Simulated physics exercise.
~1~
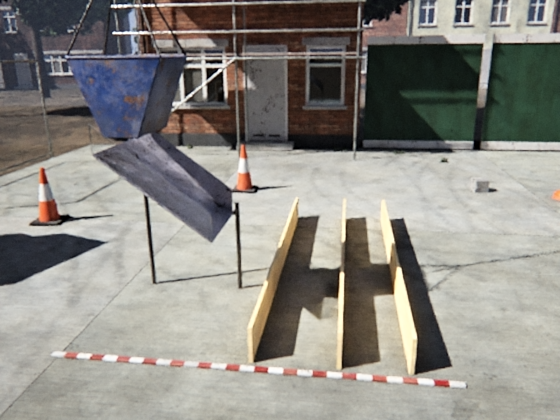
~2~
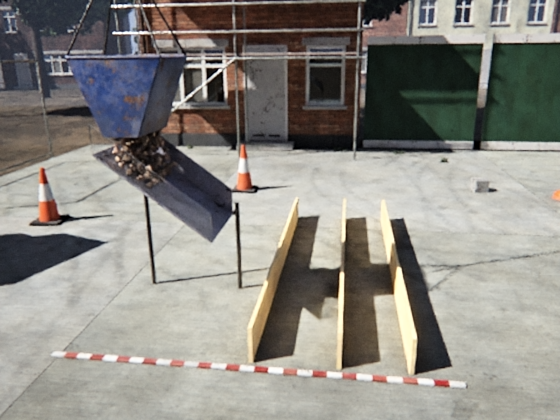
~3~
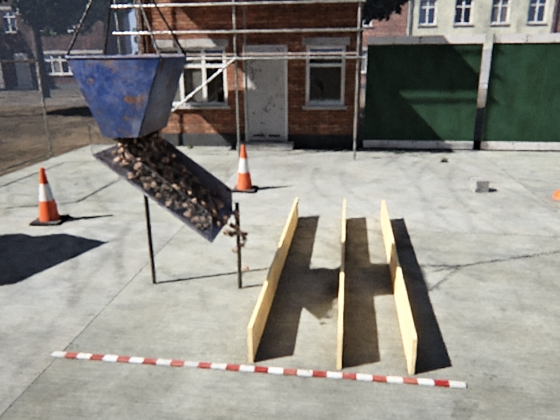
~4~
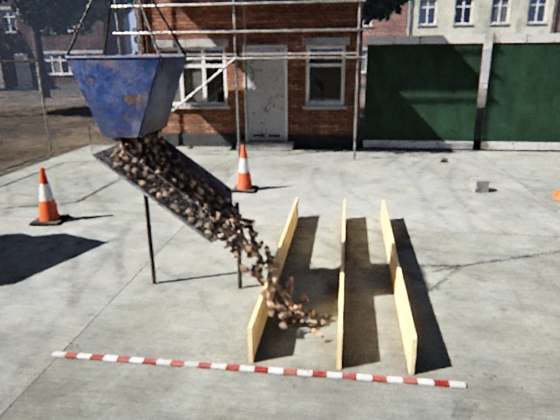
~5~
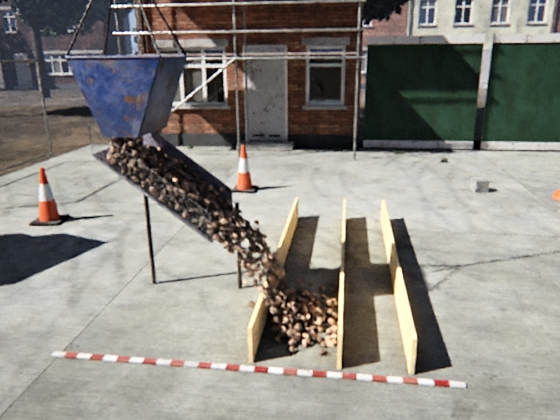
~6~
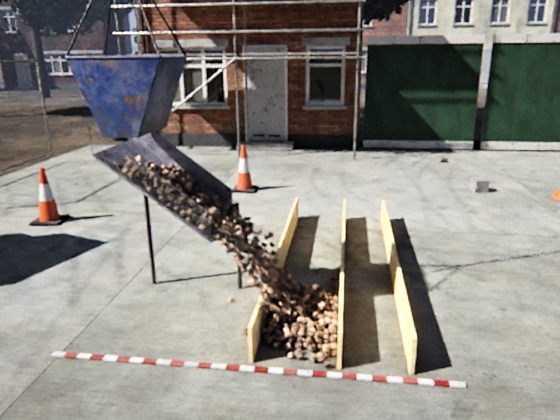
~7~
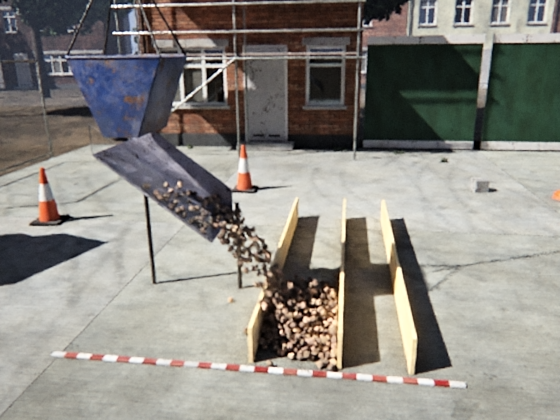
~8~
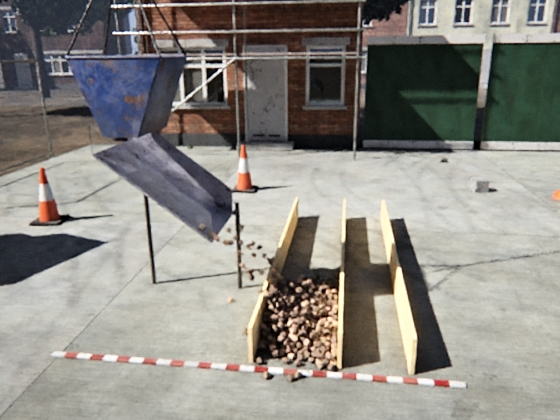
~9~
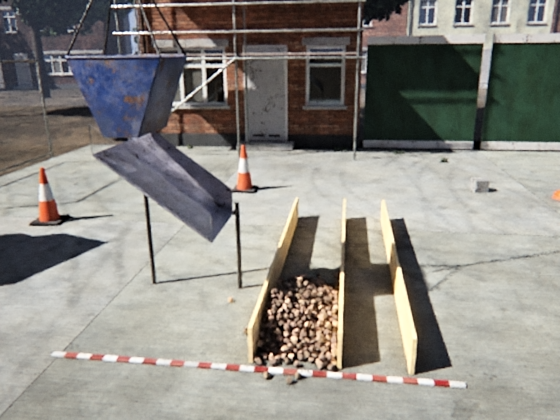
A paved yard in front of a scaffolded brick building and a green fence is seen from a raised, still viewpoint. A blue skip hangs at the left above a sloping steel chute on thin legs, with orange and white cones nearby, three upright yellow boards forming two bays, and a red and white banded strip in front. Brown stones drop from the skip onto the chute, slide down to the right and pour into the left bay. The skip empties, the stream thins and the last stones tumble off. The chute ends bare, with the stones heaped in the left bay, a few at its front edge, and the right bay empty.
